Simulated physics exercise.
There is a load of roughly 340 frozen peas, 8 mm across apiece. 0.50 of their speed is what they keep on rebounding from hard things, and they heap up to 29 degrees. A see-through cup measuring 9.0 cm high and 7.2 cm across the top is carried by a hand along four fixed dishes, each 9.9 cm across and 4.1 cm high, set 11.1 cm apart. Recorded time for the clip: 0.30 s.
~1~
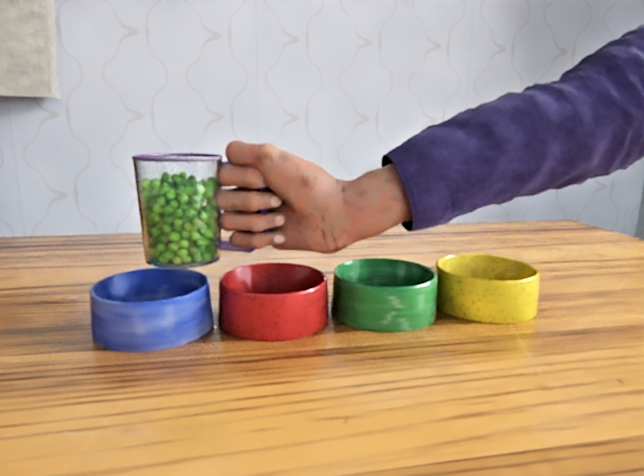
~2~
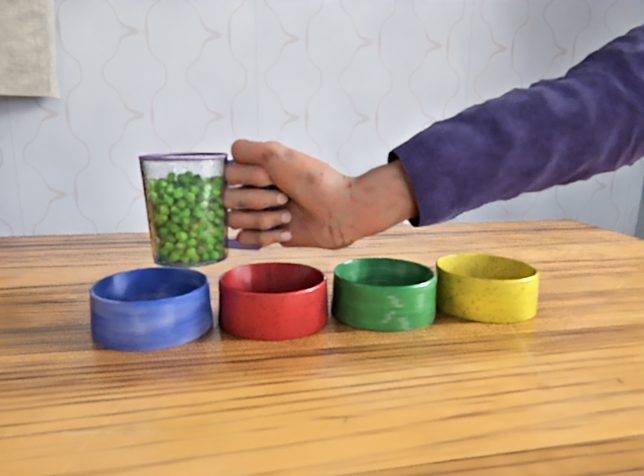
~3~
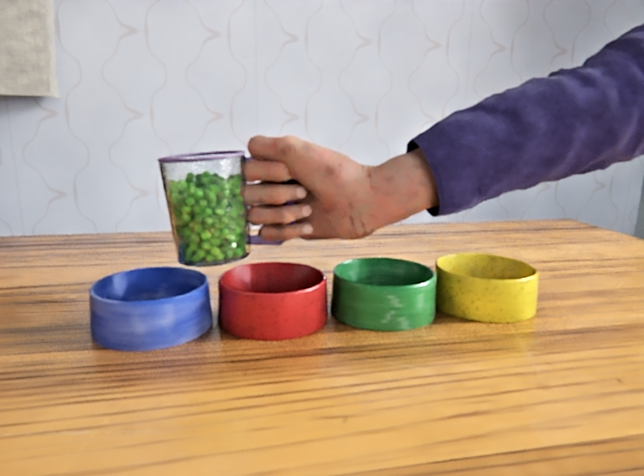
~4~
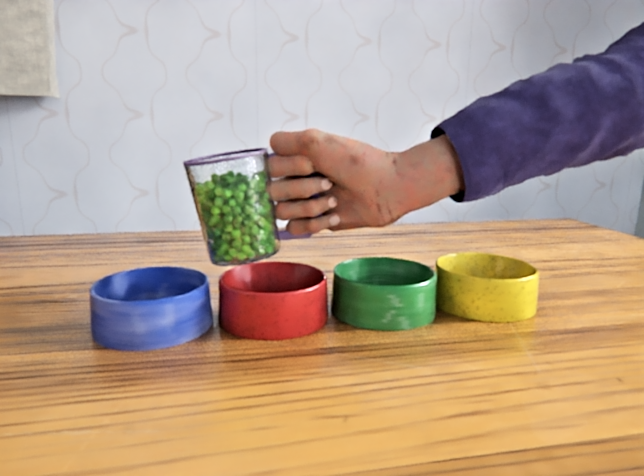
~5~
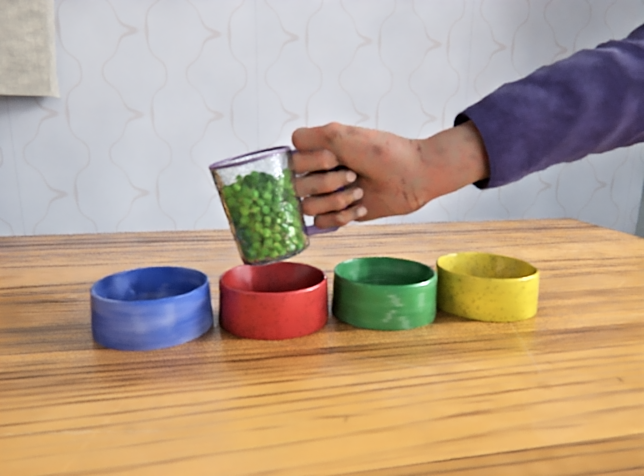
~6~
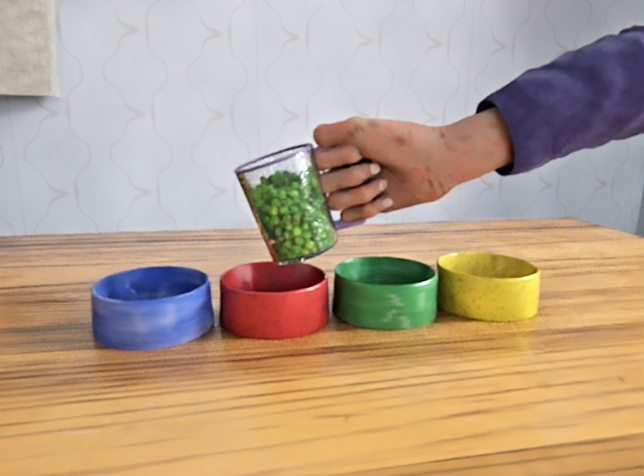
A hand in a purple sleeve, reaching in from the right, holds a clear cup of green peas by its handle above a striped wooden table, seen from the front and slightly above against a pale patterned wall. Below it, blue, red, green and yellow dishes sit in a row from left to right. The hand carries the cup rightward from above the blue dish, gradually tilting it leftward, while the camera stays still.
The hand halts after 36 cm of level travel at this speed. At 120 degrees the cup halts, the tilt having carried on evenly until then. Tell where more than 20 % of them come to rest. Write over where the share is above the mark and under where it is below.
Red: Under; blue: Under; green: Under; yellow: Over; counter: Under.
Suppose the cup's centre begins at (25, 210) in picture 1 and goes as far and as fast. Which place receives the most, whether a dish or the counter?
Green.
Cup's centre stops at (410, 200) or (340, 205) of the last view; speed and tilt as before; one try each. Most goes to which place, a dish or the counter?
Try 1 - green; try 2 - red.
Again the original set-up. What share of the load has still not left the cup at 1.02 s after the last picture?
Some 95 per cent.
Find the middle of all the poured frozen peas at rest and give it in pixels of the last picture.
Roughly (483, 282).
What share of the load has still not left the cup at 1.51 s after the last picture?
I'd say close to 5 per cent.
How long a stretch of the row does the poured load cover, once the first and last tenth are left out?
The stretch is around 6 cm long.
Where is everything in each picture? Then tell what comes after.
In the first frame, cup at (181, 209), tilt 0 degrees, lip at (134, 157), moved 0.0 cm; middle of the pieces at (178, 218); blue dish at (152, 284); red dish at (274, 278); green dish at (385, 272); yellow dish at (486, 267).
In the second frame, cup at (188, 208), tilt 1 degrees, lip at (140, 157), moved 0.6 cm; middle of the pieces at (185, 217).
In the third frame, cup at (209, 207), tilt 5 degrees, lip at (159, 160), moved 2.5 cm; middle of the pieces at (207, 216).
In the fourth frame, cup at (236, 206), tilt 10 degrees, lip at (184, 164), moved 4.8 cm; middle of the pieces at (235, 216).
In the fifth frame, cup at (263, 206), tilt 14 degrees, lip at (210, 168), moved 7.2 cm; middle of the pieces at (263, 215).
In the sixth frame, cup at (290, 204), tilt 19 degrees, lip at (235, 171), moved 9.7 cm; middle of the pieces at (291, 214); blue dish at (152, 283); red dish at (274, 276); green dish at (385, 270); yellow dish at (487, 265).
Then, 0.61 s after the last picture, tilt 66 degrees; cup holds 100 %.
Then, 1.02 s after the last picture, tilt 98 degrees; cup holds 95 %, yellow 5 %.
Then, 1.51 s after the last picture, tilt 120 degrees; cup holds 5 %, yellow 95 %.
In the end, red 0 %, blue 0 %, green 0 %, yellow 100 %, counter 0 %.
